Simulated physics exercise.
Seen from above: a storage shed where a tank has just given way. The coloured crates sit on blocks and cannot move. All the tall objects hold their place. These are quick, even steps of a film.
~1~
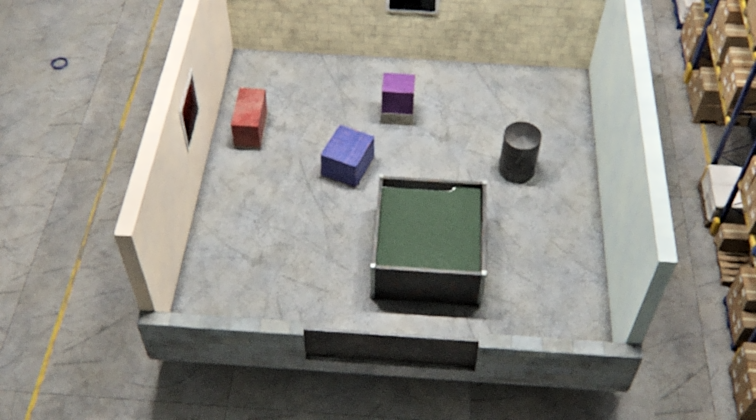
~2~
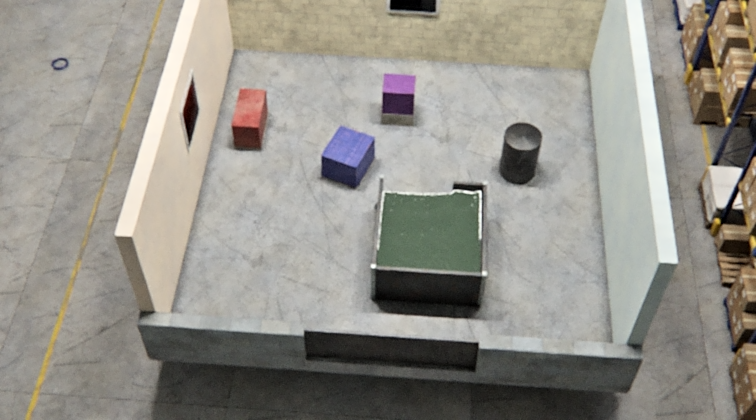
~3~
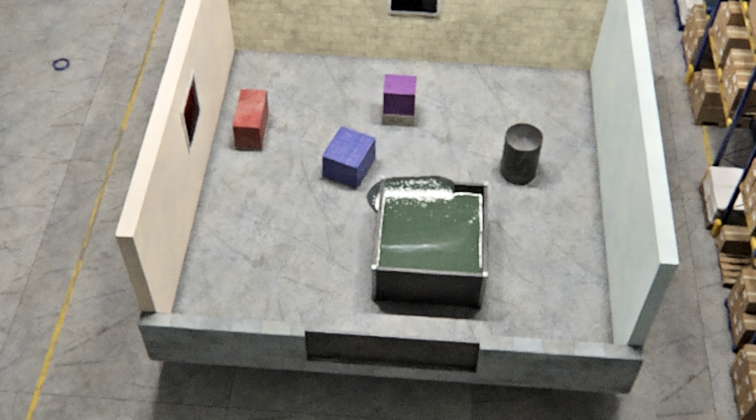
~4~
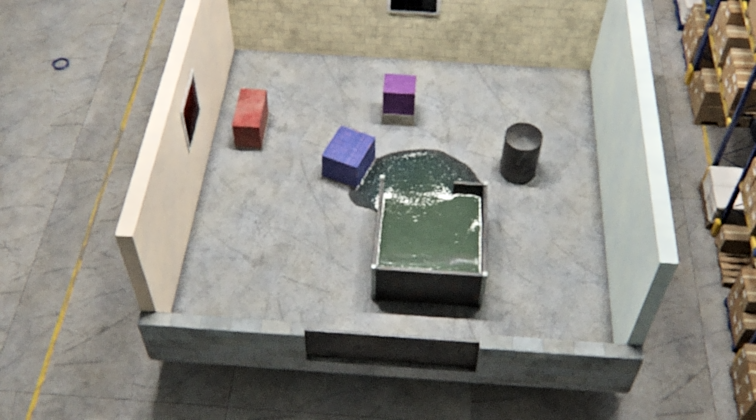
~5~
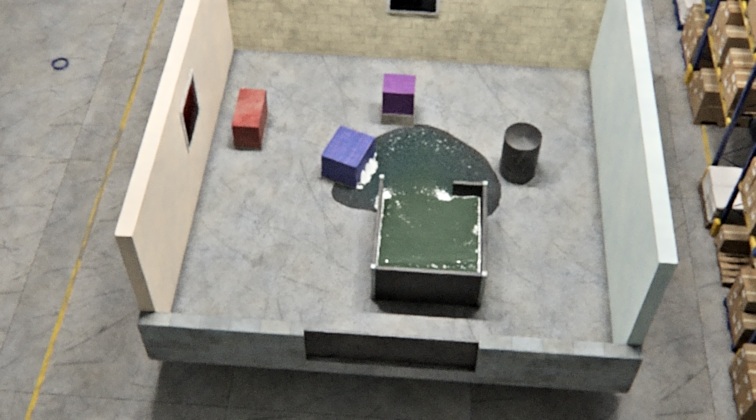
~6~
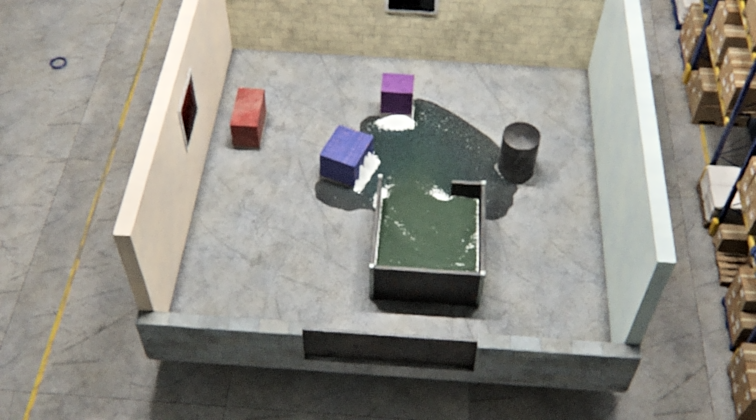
The clip opens on a storage shed seen from above, its dark tank of green water whole and still. A gap opens on the tank's far side, and water pours out across the floor, spreading around the blue box, then reaching the purple box and the dark cylinder, while these objects stay put.
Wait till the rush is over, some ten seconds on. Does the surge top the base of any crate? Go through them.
The red crate gets wet; the purple crate gets wet; the blue crate gets wet.
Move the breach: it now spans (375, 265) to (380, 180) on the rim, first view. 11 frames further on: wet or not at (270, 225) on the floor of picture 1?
Verdict: Awash.
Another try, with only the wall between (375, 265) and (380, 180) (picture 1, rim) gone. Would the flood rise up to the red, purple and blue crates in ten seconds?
My reading: The red one ends up wet; the purple one keeps dry; the blue one ends up wet.
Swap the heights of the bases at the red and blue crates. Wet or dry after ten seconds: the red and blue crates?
One by one: The red crate takes water, the blue crate ends up wet.
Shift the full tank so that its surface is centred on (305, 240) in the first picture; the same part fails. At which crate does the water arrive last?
It is the crate marked purple.
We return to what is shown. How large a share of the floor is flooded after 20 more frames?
Close to 50 %.
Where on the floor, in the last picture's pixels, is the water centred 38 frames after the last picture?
At about (414, 160).
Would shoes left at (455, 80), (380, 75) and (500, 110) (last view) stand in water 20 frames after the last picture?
One after the other: Covered, under water, wet.
A moment on, water covers 25 % of the floor; the red crate not reached, the purple crate water round its plinth, the blue crate water round its plinth.
Next, water covers 40 % of the floor; the red crate water round its plinth, the purple crate water round its plinth, the blue crate water round its plinth.
Then, water covers 50 % of the floor; the red crate water round its plinth, the purple crate water round its plinth, the blue crate water round its plinth.
Later, water covers 85 % of the floor; the red crate water round its plinth, the purple crate water round its plinth, the blue crate water round its plinth.
In the end, water covers 100 % of the floor; the red crate was topped, the purple crate was topped, the blue crate was topped.
